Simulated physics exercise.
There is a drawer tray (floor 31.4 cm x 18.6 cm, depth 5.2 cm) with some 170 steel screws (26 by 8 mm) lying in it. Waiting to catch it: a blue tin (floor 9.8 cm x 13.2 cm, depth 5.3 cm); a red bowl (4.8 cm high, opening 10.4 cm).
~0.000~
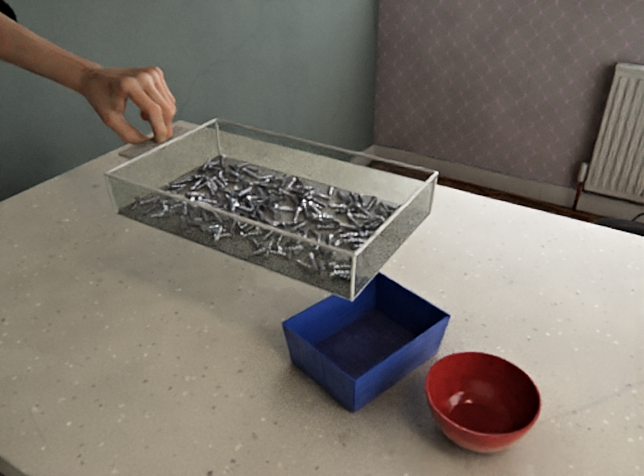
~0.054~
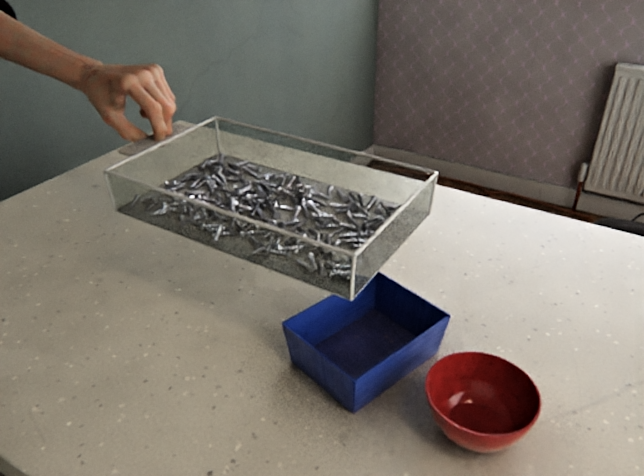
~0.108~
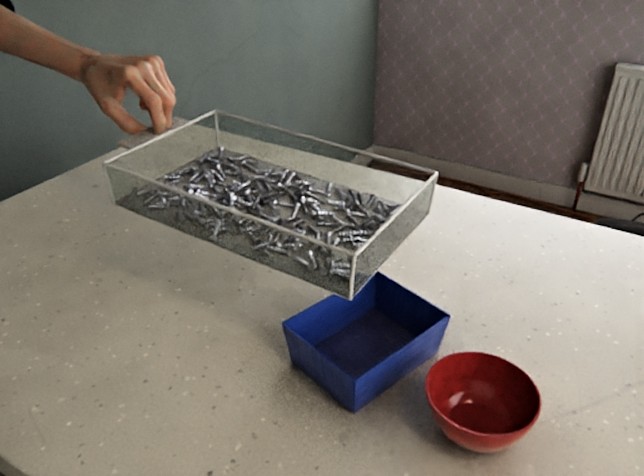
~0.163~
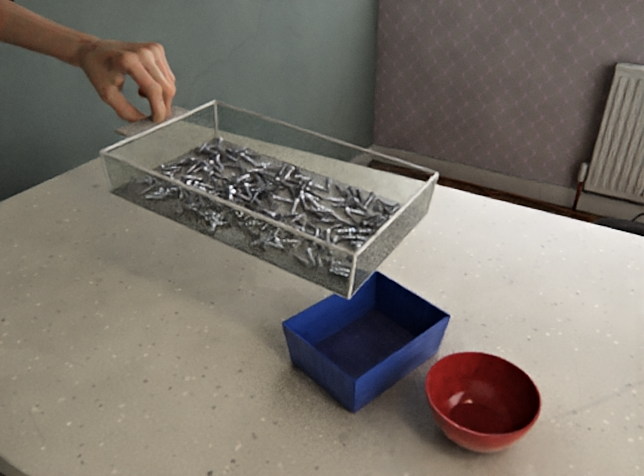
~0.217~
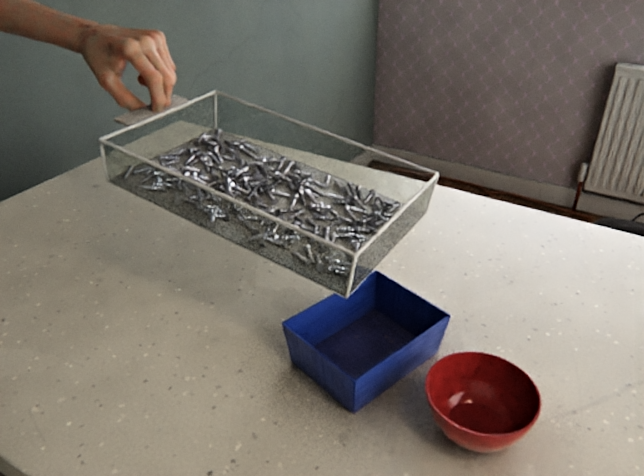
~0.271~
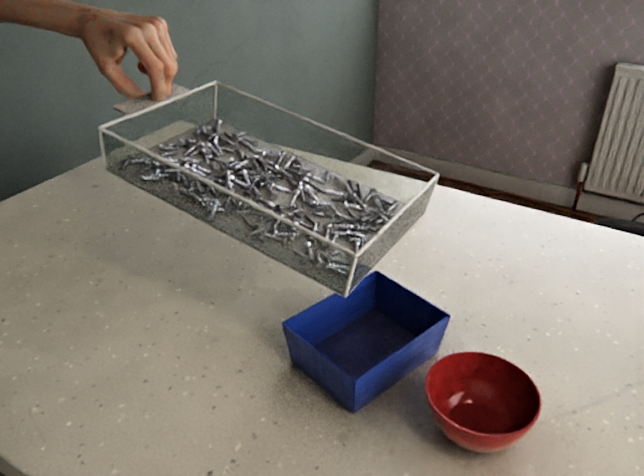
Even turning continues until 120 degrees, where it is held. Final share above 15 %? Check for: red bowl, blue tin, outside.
Red bowl: Not above, blue tin: Above, outside: Above.
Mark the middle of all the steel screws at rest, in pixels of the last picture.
(437, 343), give or take.
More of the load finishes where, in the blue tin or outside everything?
I'd say there's more outside everything.
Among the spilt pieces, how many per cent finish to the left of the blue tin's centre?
Share of spill: Approx. 0 %.
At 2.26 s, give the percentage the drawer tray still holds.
Still roughly 70 percent of it.
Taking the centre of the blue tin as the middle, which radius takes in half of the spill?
About 12 cm.
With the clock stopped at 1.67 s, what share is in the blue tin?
Around 0 % so far.
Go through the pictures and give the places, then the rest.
In the first frame, drawer tray at (215, 214); tilt 0 degrees; leading edge at (400, 210); middle of the load at (274, 212); blue tin at (367, 319); red bowl at (482, 391).
In the second frame, drawer tray at (215, 213); tilt 1 degrees; leading edge at (400, 210); middle of the load at (274, 211).
In the third frame, drawer tray at (215, 209); tilt 2 degrees; leading edge at (400, 210); middle of the load at (273, 207).
In the fourth frame, drawer tray at (215, 202); tilt 5 degrees; low side right; leading edge at (401, 210); middle of the load at (272, 202).
In the fifth frame, drawer tray at (215, 196); tilt 7 degrees; low side right; leading edge at (401, 210); middle of the load at (271, 196).
In the sixth frame, drawer tray at (215, 190); tilt 10 degrees; low side right; leading edge at (402, 211); middle of the load at (271, 191); blue tin at (367, 319); red bowl at (482, 391). It turns about 45 degrees a second.
After 1.04 s, tilt 46 degrees; drawer tray 100 %; middle of all pieces near (360, 202).
Then, at 1.67 s, tilt 76 degrees; drawer tray 100 %; middle of all pieces near (372, 194).
After 2.26 s, tilt 103 degrees; blue tin 5 %, drawer tray 70 %, outside 5 %, in the air 20 %; middle of all pieces near (405, 226).
After 2.82 s, tilt 120 degrees; blue tin 25 %, outside 75 %; middle of all pieces near (440, 339).
By 3.5 s all is still; blue tin 25 %, drawer tray 0 %, outside 75 %, red bowl 0 %.
